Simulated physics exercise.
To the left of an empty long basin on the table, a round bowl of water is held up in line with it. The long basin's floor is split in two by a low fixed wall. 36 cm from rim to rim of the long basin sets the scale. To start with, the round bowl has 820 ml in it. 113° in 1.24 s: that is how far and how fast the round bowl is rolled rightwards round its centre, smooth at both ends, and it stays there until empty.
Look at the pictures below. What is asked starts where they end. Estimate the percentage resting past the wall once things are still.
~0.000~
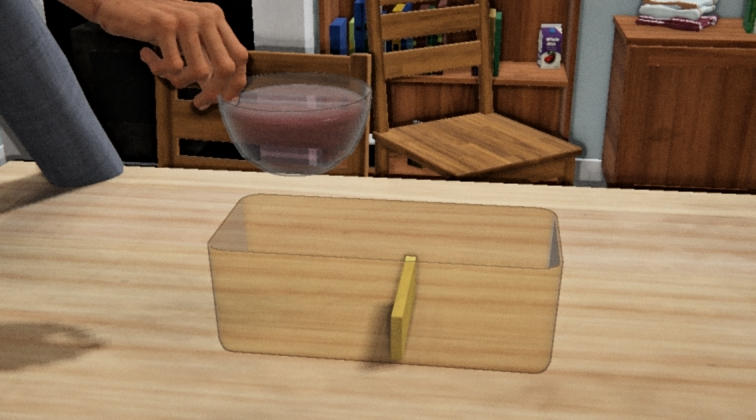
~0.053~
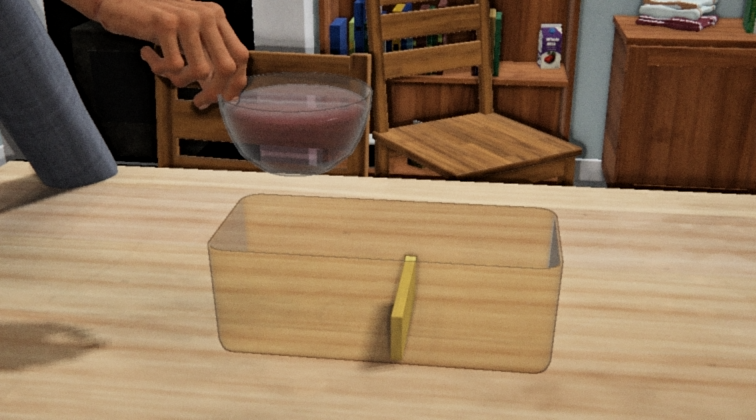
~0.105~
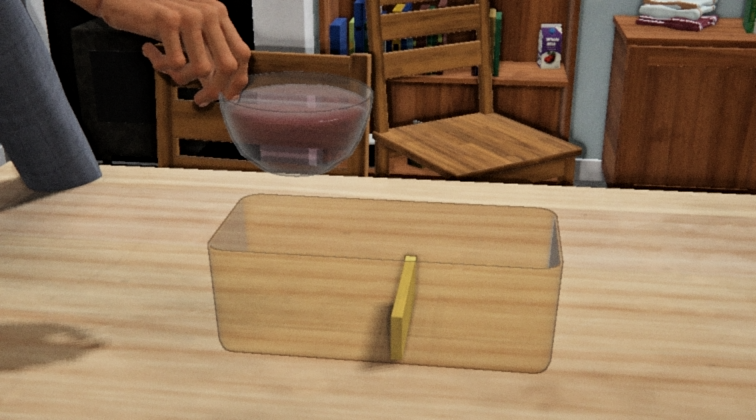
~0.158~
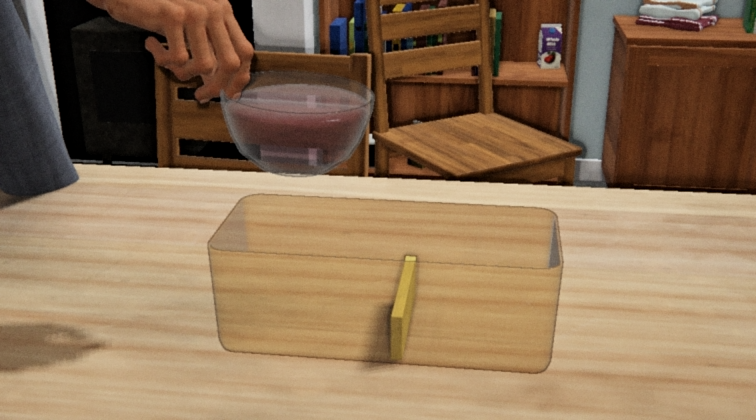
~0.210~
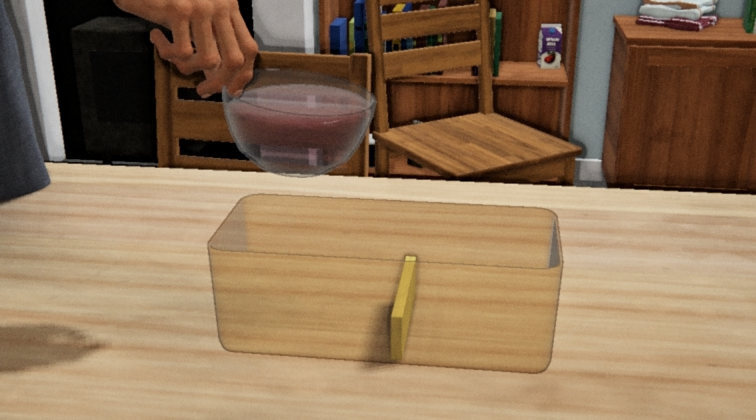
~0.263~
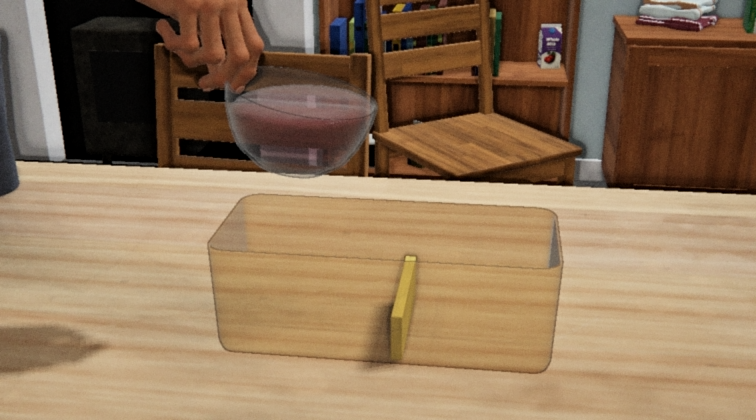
I would say roughly 75 percent.
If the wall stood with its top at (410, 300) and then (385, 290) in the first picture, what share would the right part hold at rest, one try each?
One try each: Around 65 percent and then around 85 percent.
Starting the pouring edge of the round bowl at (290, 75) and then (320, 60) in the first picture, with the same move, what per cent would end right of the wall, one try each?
I'd say 0 percent on the first go, 35 percent on the next.
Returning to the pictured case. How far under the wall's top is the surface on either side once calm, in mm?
Left about 44 mm, while the right is about 24 mm.
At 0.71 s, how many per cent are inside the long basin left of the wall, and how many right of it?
About 2 % left, 28 % right.
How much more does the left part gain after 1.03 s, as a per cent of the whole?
Near 3 in a hundred.
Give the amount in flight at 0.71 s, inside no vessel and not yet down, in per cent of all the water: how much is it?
Some 30 per cent, I reckon.
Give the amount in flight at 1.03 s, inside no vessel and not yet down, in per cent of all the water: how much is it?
Around 2 percent of it is airborne.
By 0.71 s the tilt is 69° and 41 per cent is still to pour, 2 is left of the wall and 28 right of it.
By 1.03 s the tilt is 105° and 1 per cent is still to pour, 22 is left of the wall and 74 right of it.
By 1.37 s the tilt is 113° and 0 per cent is still to pour, 25 is left of the wall and 75 right of it.
By 1.74 s the tilt is 113° and 0 per cent is still to pour, 25 is left of the wall and 75 right of it.
At rest 25 per cent lies left of the wall, 75 right of it and 0 outside.
